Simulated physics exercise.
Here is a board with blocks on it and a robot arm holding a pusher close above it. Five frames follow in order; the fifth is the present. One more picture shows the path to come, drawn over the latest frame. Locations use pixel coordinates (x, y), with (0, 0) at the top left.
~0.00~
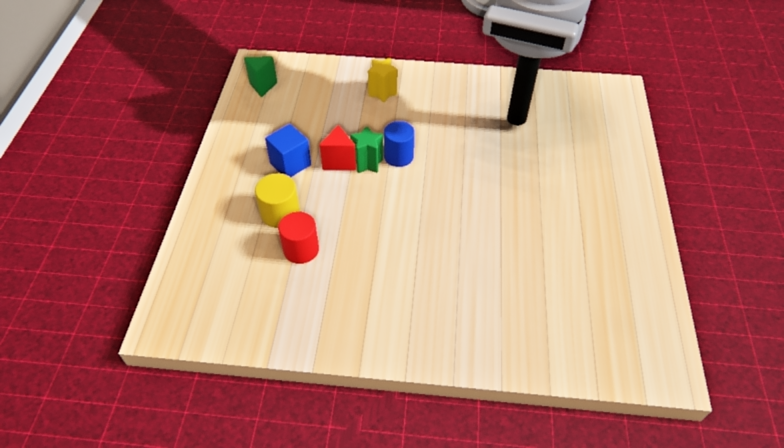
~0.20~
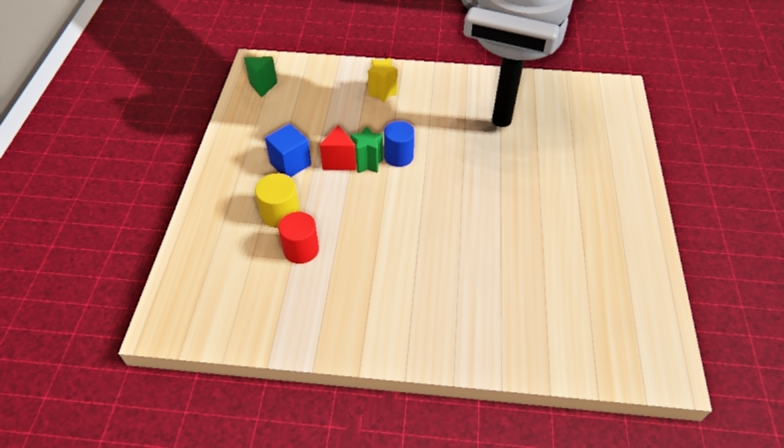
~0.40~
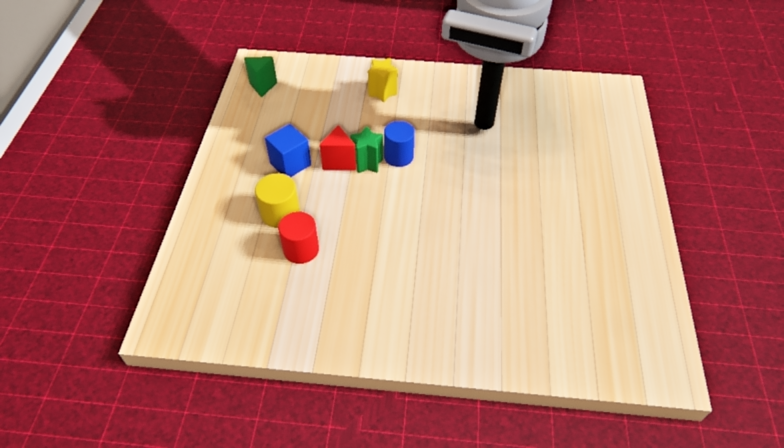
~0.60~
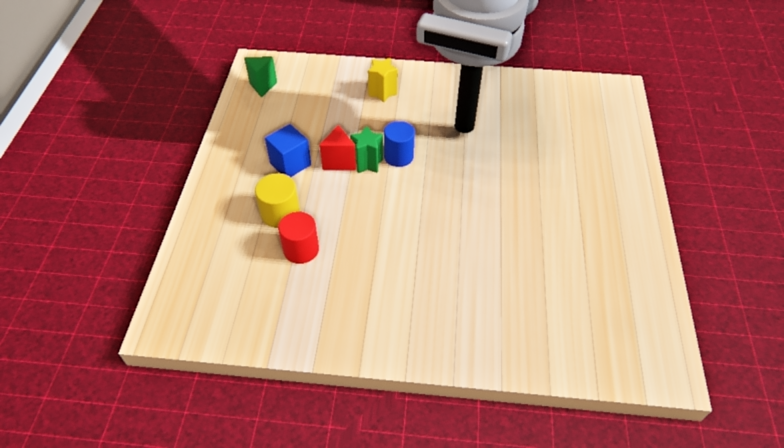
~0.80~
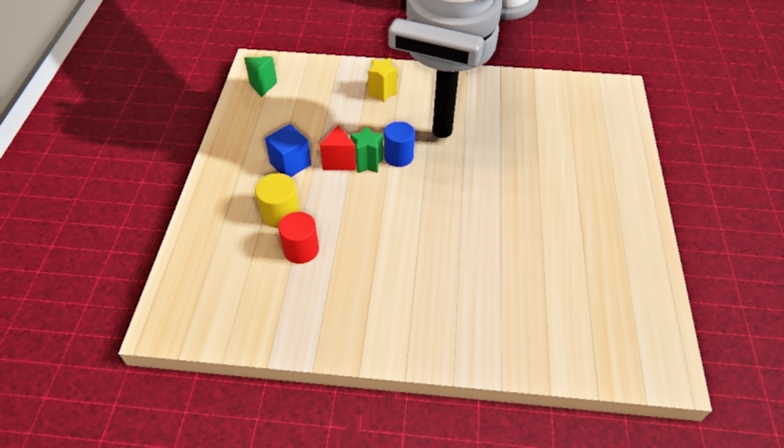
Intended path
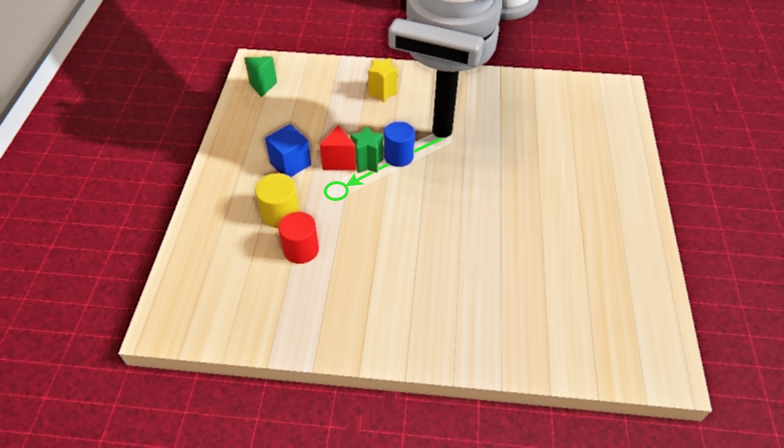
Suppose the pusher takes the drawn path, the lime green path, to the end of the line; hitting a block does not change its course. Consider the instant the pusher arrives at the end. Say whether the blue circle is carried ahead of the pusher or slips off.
No longer ahead of the pusher.
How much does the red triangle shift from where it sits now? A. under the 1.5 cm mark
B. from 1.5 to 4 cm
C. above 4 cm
B
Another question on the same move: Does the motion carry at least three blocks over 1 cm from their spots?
Yes.
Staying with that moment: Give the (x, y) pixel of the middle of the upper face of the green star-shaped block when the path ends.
It ends at (306, 175).
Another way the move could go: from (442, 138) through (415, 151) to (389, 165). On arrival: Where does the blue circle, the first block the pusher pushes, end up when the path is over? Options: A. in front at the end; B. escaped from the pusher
Option A.
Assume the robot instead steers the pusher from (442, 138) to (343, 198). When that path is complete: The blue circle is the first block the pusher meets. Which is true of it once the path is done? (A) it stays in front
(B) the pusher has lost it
Option B.
Path on the board, straight from (442, 138) to (336, 191).
What follows on the original path. One third of the way, pusher (408, 148); red triangle (326, 139), turned 15° clockwise; green star-shaped block (353, 144), turned 10° clockwise; blue circle (385, 139).
Two thirds of the way, pusher (372, 165); blue square piece (284, 137); red triangle (321, 143), turned 55° clockwise; green star-shaped block (326, 165), turned 85° clockwise; blue circle (361, 165).
At the end, pusher (336, 184); blue square piece (284, 137); red triangle (321, 143), turned 55° clockwise; green star-shaped block (306, 175), turned 130° clockwise; blue circle (348, 184).
